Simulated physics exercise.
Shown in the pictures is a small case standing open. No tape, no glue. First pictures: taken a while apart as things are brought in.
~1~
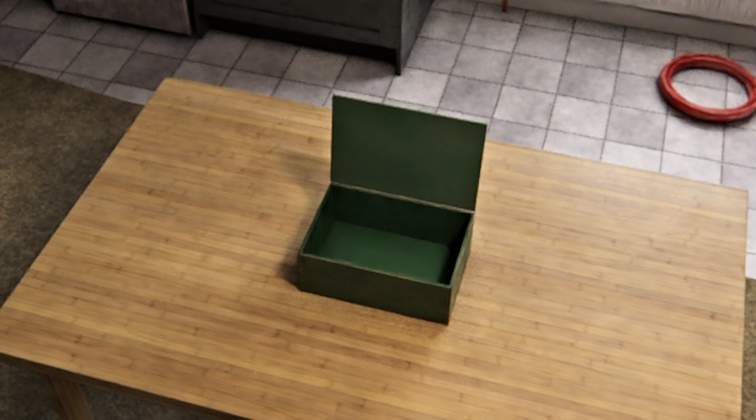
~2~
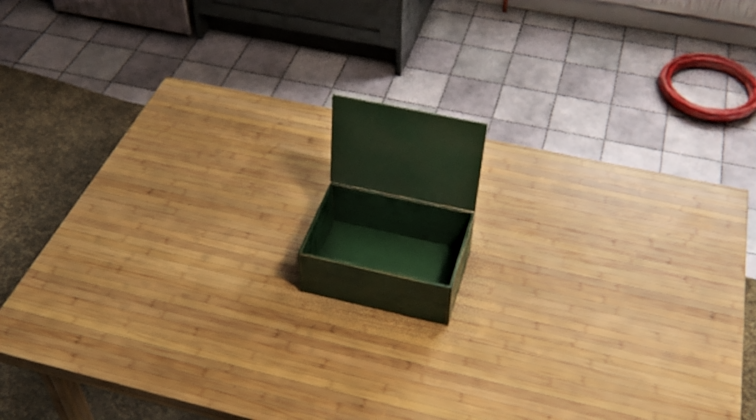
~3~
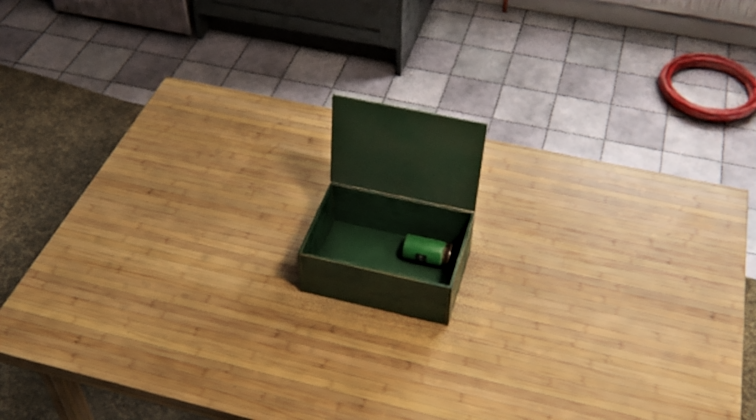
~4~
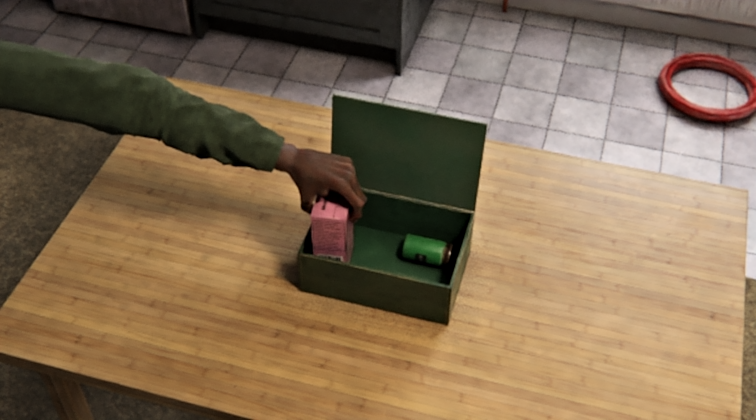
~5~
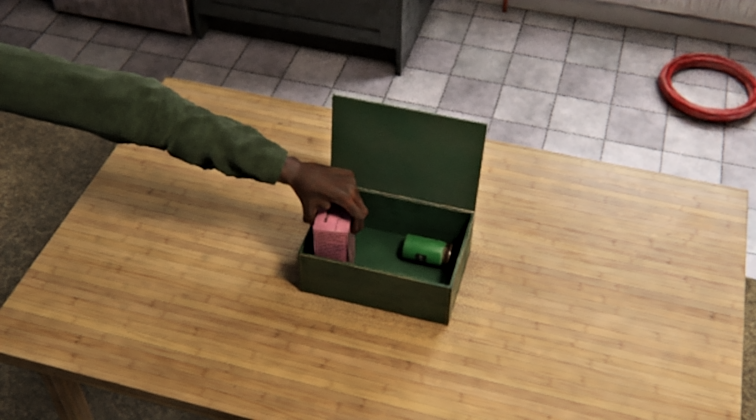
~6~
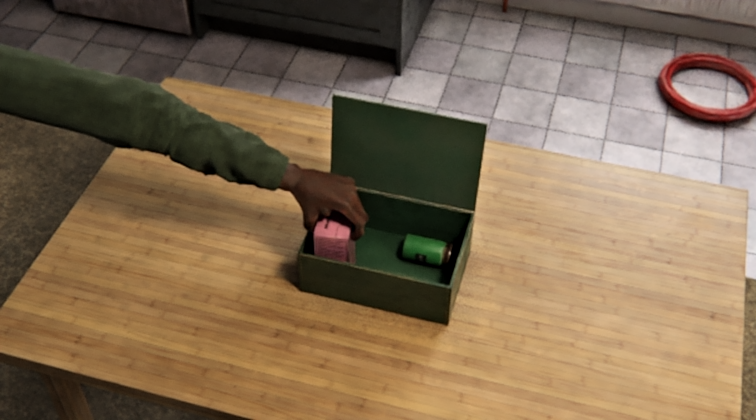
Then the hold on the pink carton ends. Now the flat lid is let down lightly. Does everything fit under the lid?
I expect the lid to fall short.
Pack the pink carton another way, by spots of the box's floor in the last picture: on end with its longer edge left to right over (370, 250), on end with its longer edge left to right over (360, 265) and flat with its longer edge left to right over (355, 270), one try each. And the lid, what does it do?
1: Open. 2: Open. 3: Closed.
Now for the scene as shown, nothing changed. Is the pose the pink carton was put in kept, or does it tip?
At the finish it holds its orientation.
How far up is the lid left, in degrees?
Angle above rim: About 25°.
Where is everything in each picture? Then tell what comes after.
In the first frame, the last thing is not in view yet.
In the second frame, the last thing is not in view yet.
In the third frame, the last thing is not in view yet; green shaker (428, 251).
In the fourth frame, still above its spot; pink carton (333, 231); green shaker (428, 251).
In the fifth frame, still above its spot; pink carton (335, 242); green shaker (428, 251).
In the sixth frame, put in, still held; pink carton (335, 248); green shaker (428, 251).
Then, 1.20 s past the last view, lid starting down.
Then, 1.60 s past the last view, lid 58° above the rim.
Then, 1.90 s past the last view, lid 30° above the rim.
Finally, lid 24° above the rim; both still in place. Final places as the last picture's camera would see them, pink carton near (336, 249).
